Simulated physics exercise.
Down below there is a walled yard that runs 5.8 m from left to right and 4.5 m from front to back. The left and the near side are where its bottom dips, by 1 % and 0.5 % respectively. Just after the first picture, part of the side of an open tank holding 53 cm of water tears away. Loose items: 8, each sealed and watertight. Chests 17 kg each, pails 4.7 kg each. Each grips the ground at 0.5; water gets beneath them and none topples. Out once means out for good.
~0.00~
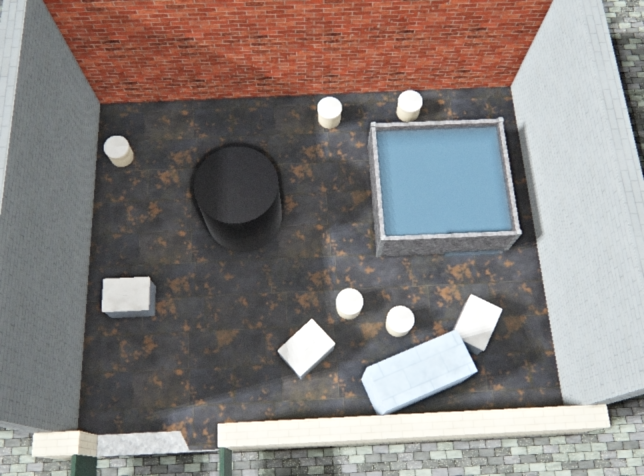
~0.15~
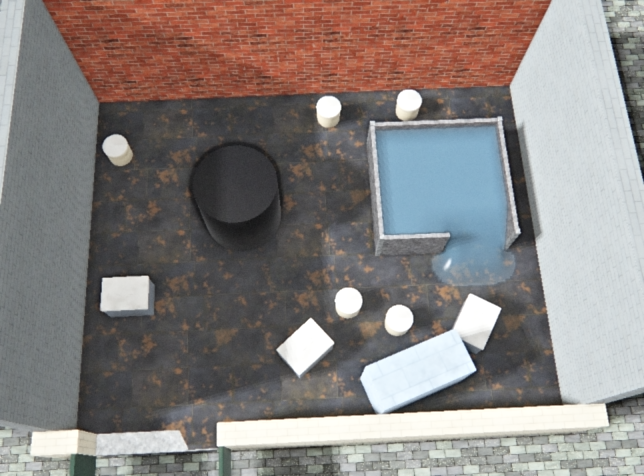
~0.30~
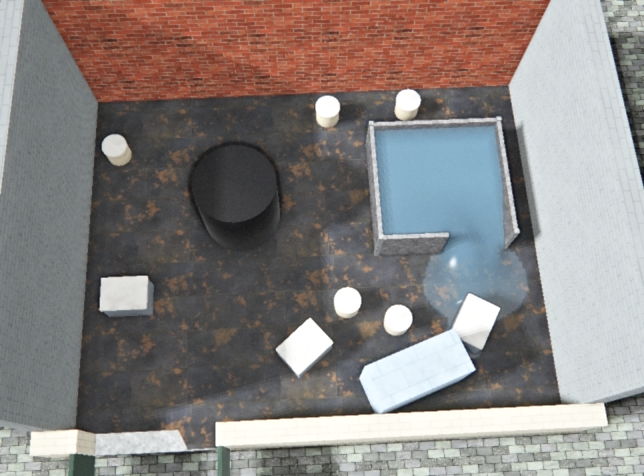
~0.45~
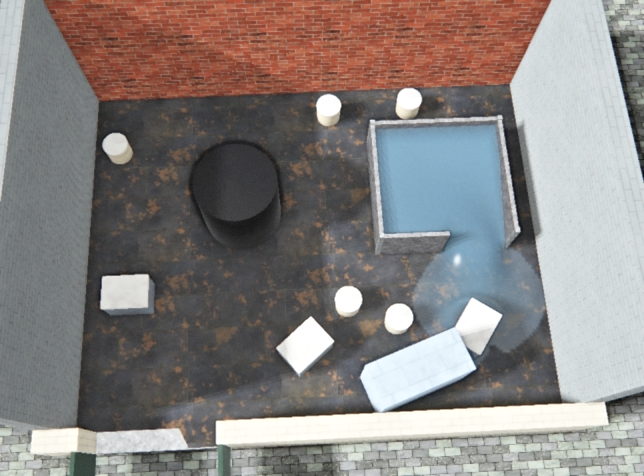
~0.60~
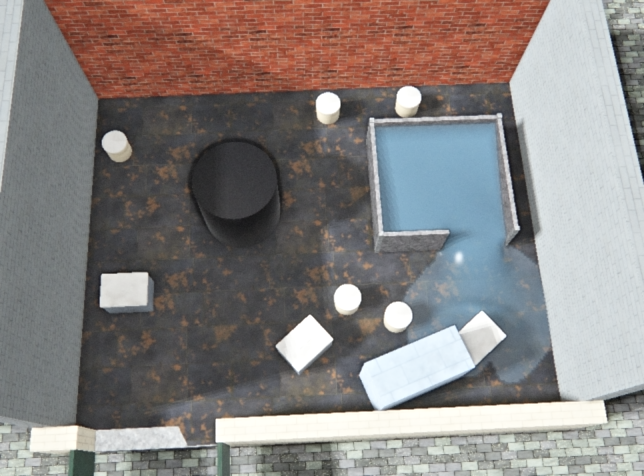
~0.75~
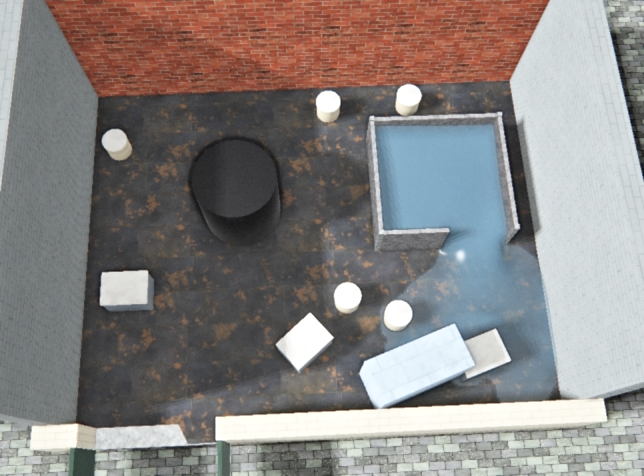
A walled yard with a dark, rust-mottled floor and a red brick back wall is seen from high above. A black round shape stands left of centre, a grey-rimmed tank of blue water at the right, with white pails, pale chests and a long light-blue block around them. The tank's near side opens at its right end, water spreads toward the near right corner, and one chest slides and turns beside the block.
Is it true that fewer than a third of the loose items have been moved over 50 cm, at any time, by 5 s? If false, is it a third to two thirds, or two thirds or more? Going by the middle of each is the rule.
A middling share of them moves that far, a third or more but fewer than two thirds.
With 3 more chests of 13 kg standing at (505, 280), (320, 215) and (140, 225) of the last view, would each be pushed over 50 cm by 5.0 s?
Each in turn ends up beyond the limit, within the limit, within the limit.
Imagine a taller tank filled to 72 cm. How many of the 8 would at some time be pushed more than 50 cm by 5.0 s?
Count under that change: 4.
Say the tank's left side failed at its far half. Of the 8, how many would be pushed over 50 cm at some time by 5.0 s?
That would give 2.
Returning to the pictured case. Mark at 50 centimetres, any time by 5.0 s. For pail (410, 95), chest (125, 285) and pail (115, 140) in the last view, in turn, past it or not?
The first is inside the limit, the second inside the limit, and the third inside the limit.
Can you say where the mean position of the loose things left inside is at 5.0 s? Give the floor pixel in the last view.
It sits at about (282, 226).
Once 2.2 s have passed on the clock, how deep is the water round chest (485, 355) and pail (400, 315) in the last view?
Around 28 cm and 3 cm.
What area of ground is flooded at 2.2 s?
Around 7.5 m2 of it.
After 1.1 s 1 of 8 are over 50 cm from their spots; 0 afloat.
After 2.2 s 1 of 8 are over 50 cm from their spots; 1 afloat.
After 3.5 s 2 of 8 are over 50 cm from their spots; 1 afloat.
After 5.0 s 4 of 8 are over 50 cm from their spots, and 4 have been at some point; 1 afloat.
